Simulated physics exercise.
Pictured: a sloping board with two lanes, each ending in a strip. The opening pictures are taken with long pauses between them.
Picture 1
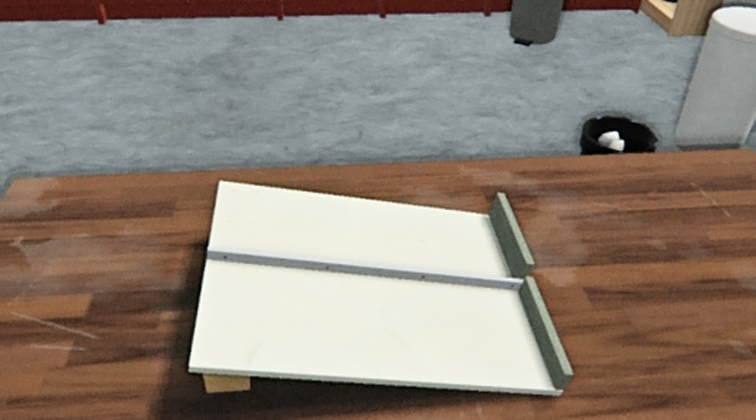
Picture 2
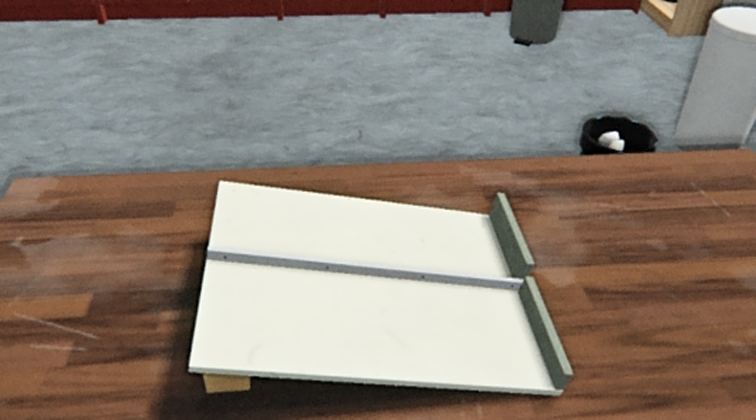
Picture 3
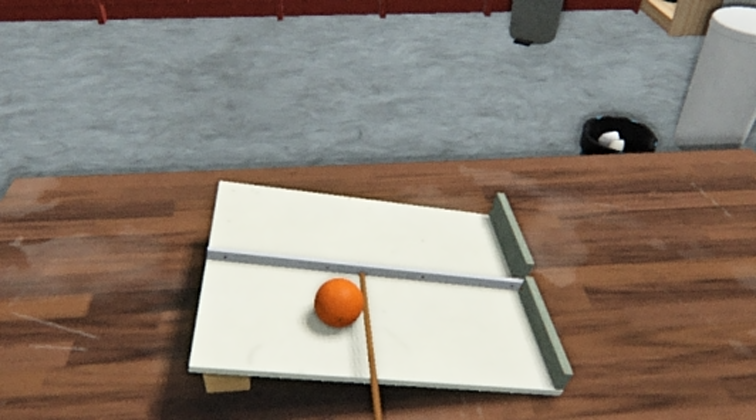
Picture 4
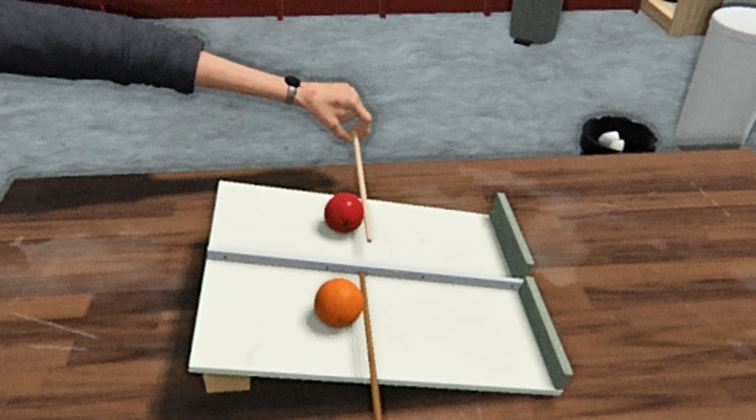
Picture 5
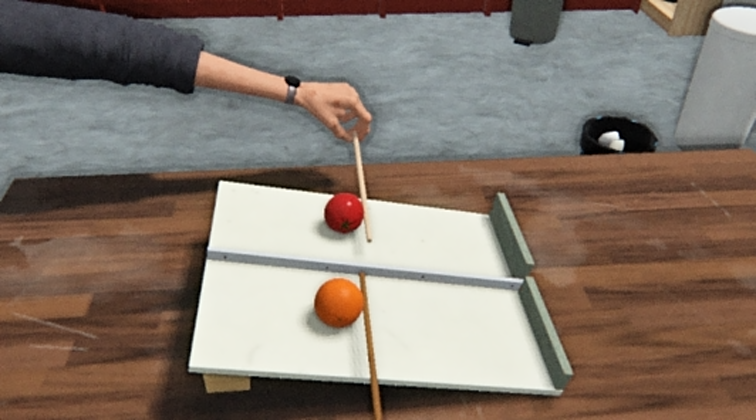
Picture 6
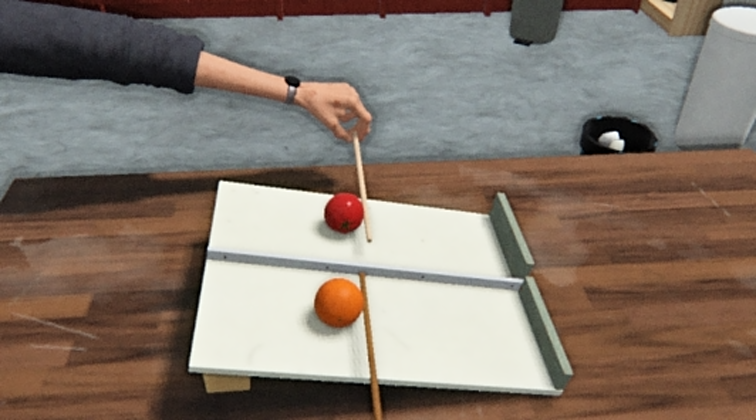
A hand holds a stick by a red tomato, beside an orange resting behind another.
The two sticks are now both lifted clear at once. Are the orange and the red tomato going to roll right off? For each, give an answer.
Orange stays put, red tomato stays put.
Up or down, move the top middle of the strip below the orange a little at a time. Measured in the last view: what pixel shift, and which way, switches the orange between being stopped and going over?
Down, by around 8 pixels.
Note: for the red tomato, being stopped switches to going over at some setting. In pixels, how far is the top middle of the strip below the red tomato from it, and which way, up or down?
Roughly 16 pixels downward.
Then, 0.46 s past the last view, orange rolling on the board near (424, 311); red tomato rolling on the board near (416, 223).
Finally, the orange gets caught, near (521, 320); the red tomato gets caught, near (489, 232).
